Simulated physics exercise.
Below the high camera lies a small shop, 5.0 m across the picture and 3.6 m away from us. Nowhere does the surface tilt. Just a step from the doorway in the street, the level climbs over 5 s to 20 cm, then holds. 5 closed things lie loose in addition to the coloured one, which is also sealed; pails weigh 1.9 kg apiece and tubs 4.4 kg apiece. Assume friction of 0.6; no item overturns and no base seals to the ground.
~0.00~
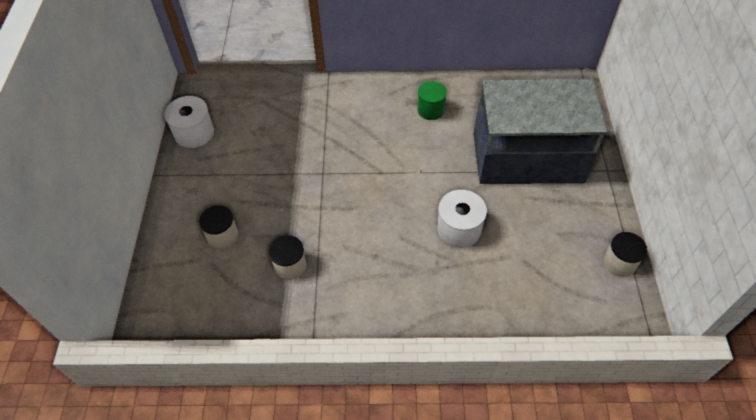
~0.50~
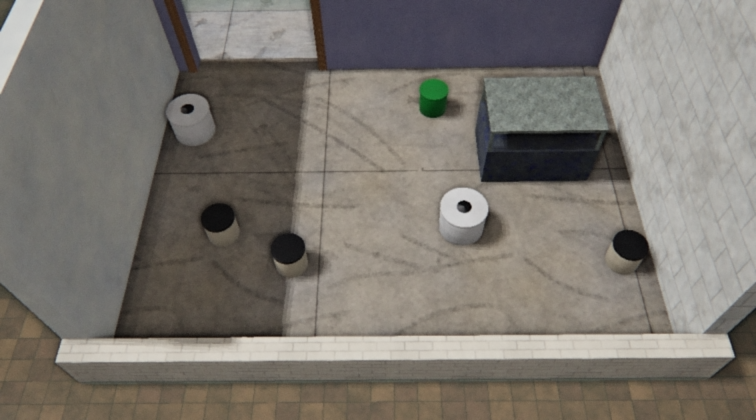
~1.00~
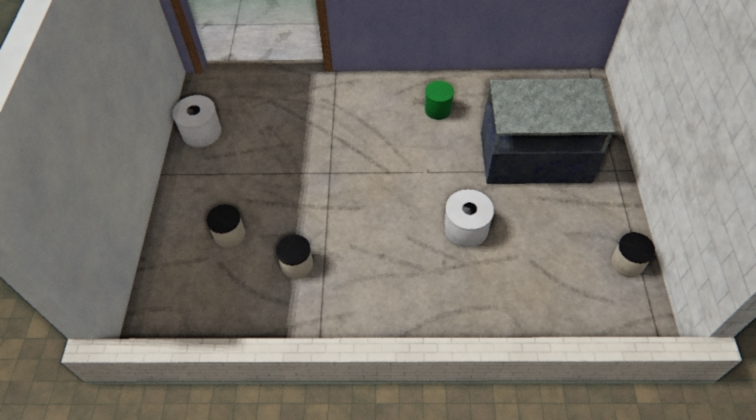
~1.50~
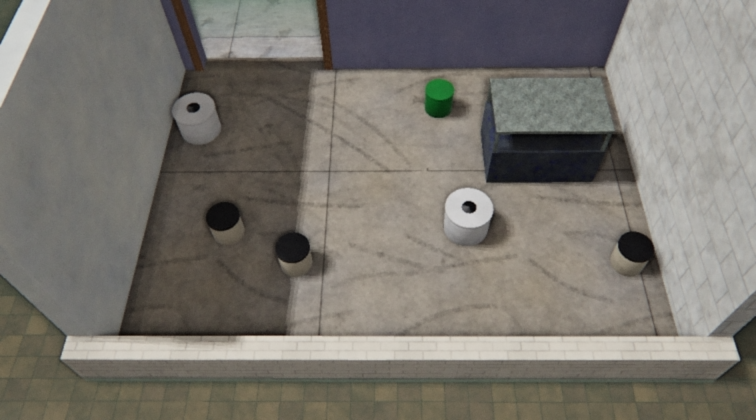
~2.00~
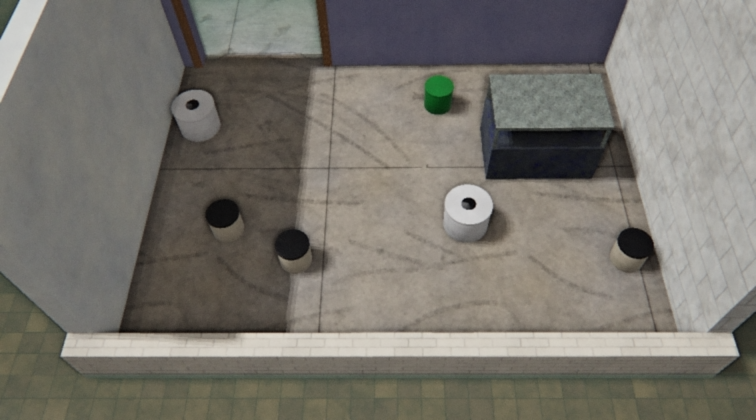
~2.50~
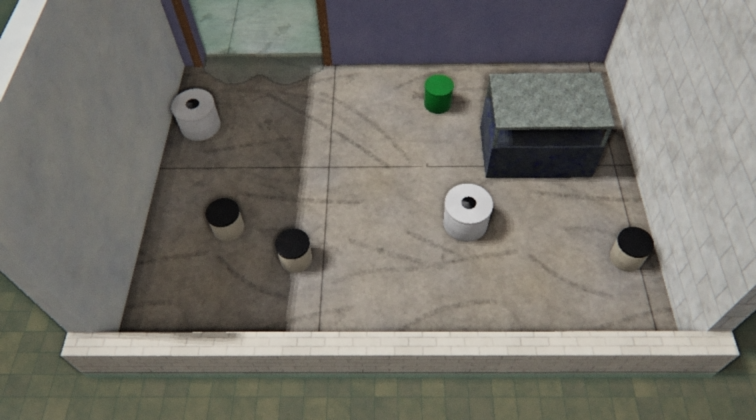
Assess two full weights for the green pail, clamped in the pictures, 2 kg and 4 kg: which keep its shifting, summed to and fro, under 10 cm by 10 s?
Odds are the lighter choice passes.
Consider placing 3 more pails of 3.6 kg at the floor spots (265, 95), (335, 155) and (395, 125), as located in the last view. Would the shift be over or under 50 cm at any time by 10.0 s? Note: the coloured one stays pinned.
Note, in sequence: Exceeded, exceeded, not exceeded.
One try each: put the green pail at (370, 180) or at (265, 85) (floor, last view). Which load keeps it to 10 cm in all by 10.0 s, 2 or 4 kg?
First try none suffices, second try none suffices.
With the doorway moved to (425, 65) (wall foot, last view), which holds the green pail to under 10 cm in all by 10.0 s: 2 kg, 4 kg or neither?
Result: Nothing offered works.
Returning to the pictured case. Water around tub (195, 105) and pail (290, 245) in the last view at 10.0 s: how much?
First about 10 cm, second about 12 cm.
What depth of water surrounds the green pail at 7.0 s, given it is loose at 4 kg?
About 0 cm.
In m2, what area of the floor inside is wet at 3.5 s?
Near 1.5 m2 in all.
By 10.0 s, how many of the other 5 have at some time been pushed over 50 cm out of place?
5.
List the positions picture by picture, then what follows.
The green pail at (433, 91), on the bottom; 0.0 m2 under water; 0 of 6 have shifted, in the first picture.
The green pail at (434, 89), on the bottom; 0.0 m2 under water; 0 of 6 have shifted, in the second picture.
The green pail at (440, 91) rests on the ground; water covers 0.0 m2; 0 of 6 have shifted, in the third picture.
The green pail at (440, 89) rests on the ground; 0.0 m2 under water; 0 of 6 have shifted, in the fourth picture.
The green pail at (439, 86) rests on the ground; 0.0 m2 under water; 0 of 6 have shifted, in the fifth picture.
The green pail at (439, 85), on the bottom; 0.3 m2 under water; 0 of 6 have shifted, in the sixth picture.
After 3.5 s the green pail would be 0 cm from its start with 2 kg and 0 cm from its start with 4 kg; 0 cm of water round it then.
After 4.5 s the green pail would be 0 cm from its start with 2 kg and 0 cm from its start with 4 kg; 0 cm of water round it then.
After 7.0 s the green pail would be 0 cm from its start with 2 kg and 0 cm from its start with 4 kg; 0 cm of water round it then.
After 10.0 s the green pail would be 0 cm from its start with 2 kg and 0 cm from its start with 4 kg; 1 cm of water round it then.
